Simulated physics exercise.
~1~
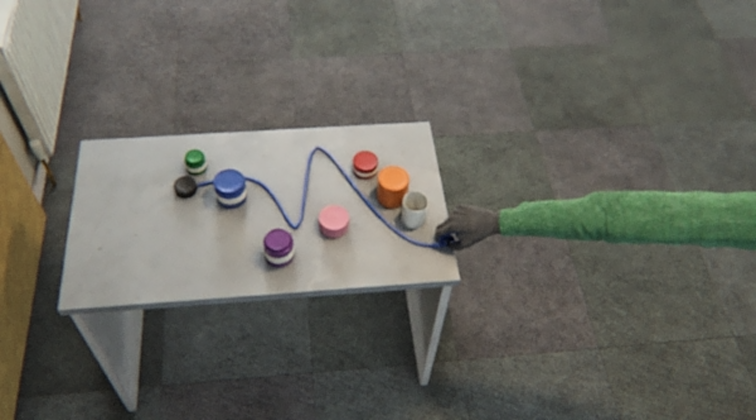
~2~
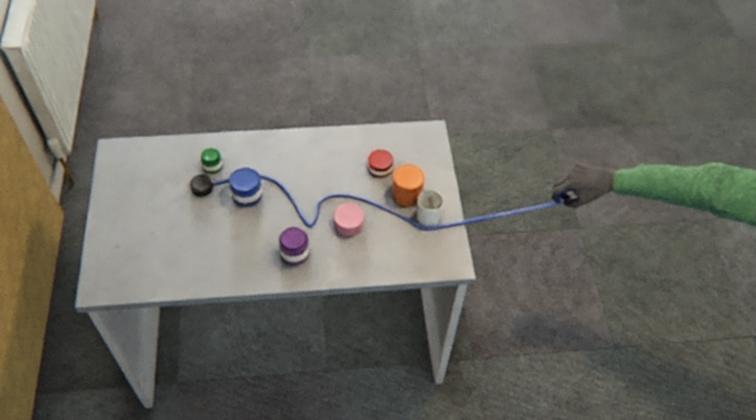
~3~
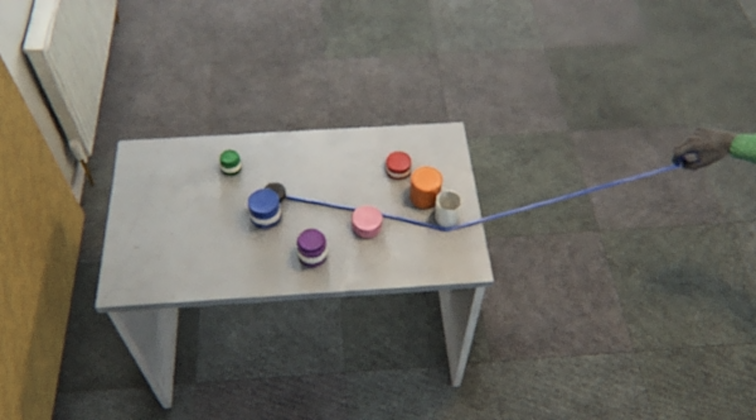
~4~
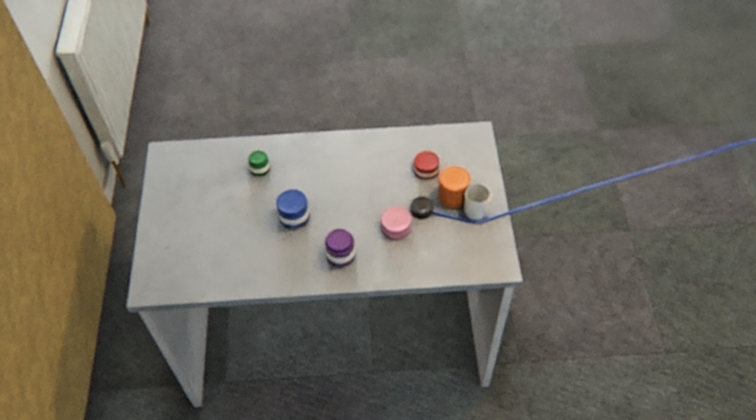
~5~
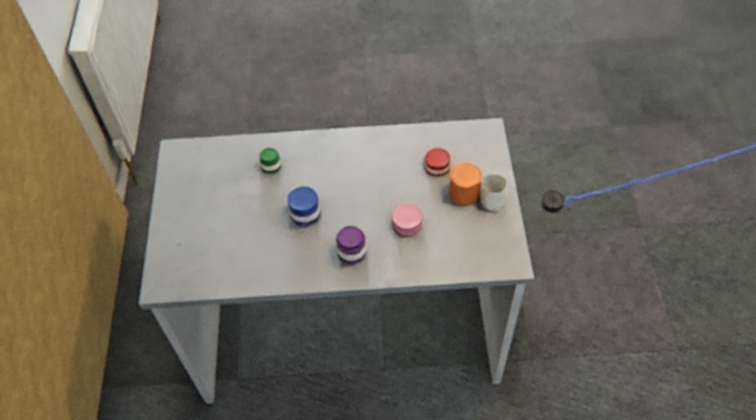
The clip opens on a pale desk seen from above, where a black puck sits at the left with its blue cord winding among seven colourful jars, tubs and a white cup. A dark hand in a green sleeve holds the free end at the right edge and draws it away rightwards. The cord's curves straighten, and the puck slides right, with the blue tin shifting down slightly. The puck continues past the pink tub towards the white cup, which is nudged a little. Finally, the puck leaves the desk's right side, trailing the cord, while all seven containers remain on top.
